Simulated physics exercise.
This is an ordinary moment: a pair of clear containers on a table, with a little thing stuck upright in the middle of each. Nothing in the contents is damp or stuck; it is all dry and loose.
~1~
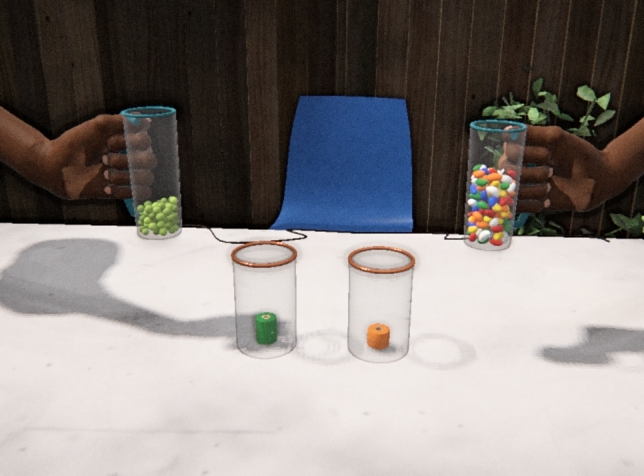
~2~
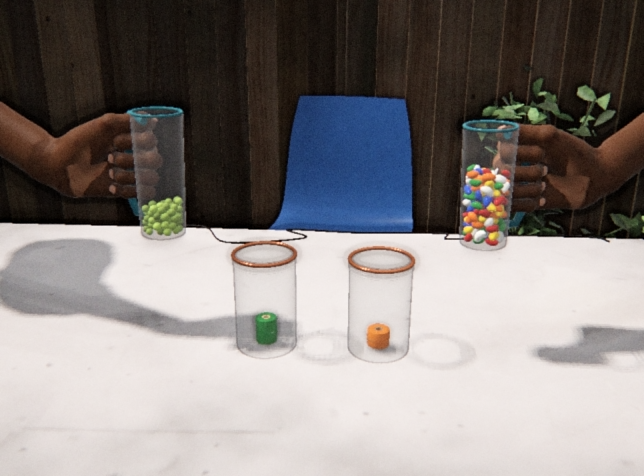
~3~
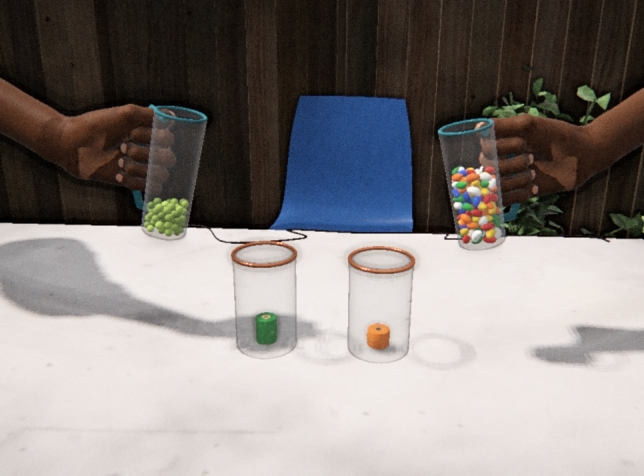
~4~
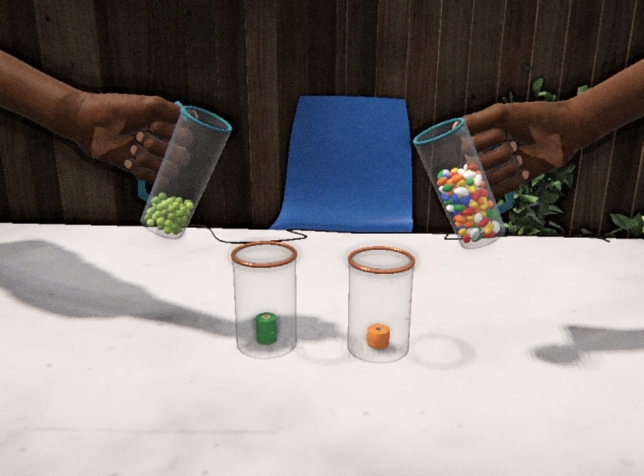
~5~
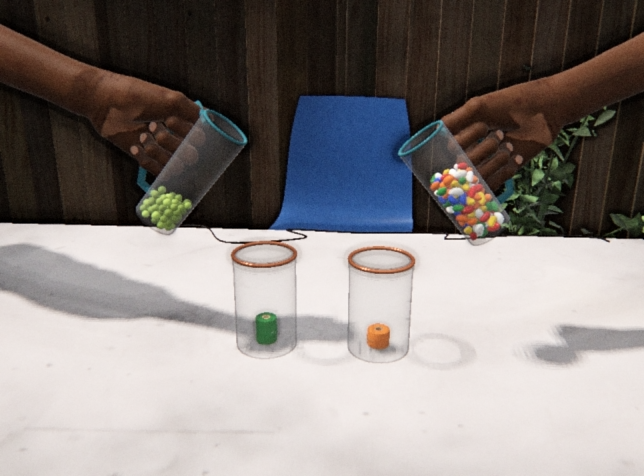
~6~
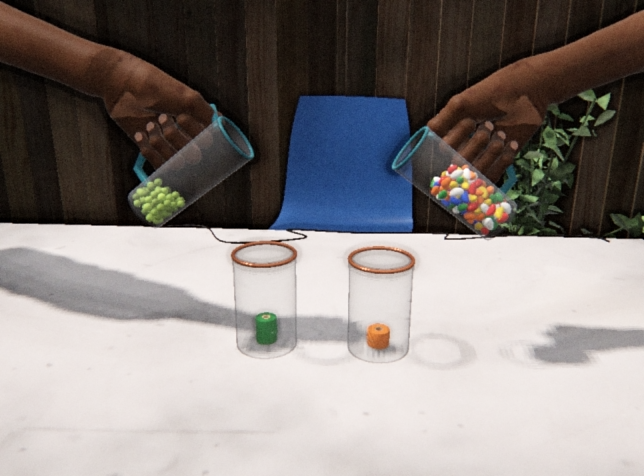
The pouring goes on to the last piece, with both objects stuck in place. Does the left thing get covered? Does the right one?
Left side top exposed; right side fully covered.
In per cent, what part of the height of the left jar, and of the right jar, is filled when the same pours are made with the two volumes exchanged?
Levels: Left 45 %, right 25 %.
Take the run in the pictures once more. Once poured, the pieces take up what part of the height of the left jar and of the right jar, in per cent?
Left 20 %, right 45 %.
Then, 0.56 s after the last picture, left jar empty, all of its cupful still in the cup; right jar empty, all of its cupful still in the cup.
Then, 1.06 s after the last picture, left jar nearly empty, most of its cupful still in the cup; right jar nearly empty, most of its cupful still in the cup.
Then, 1.48 s after the last picture, left jar nearly empty, none of its cupful still in the cup; right jar a third full, none of its cupful still in the cup.
At rest, left jar nearly empty (surface near (266, 324)), nothing beside it; right jar half full (surface near (380, 306)), nothing beside it; the left thing is still showing; the right thing is covered.
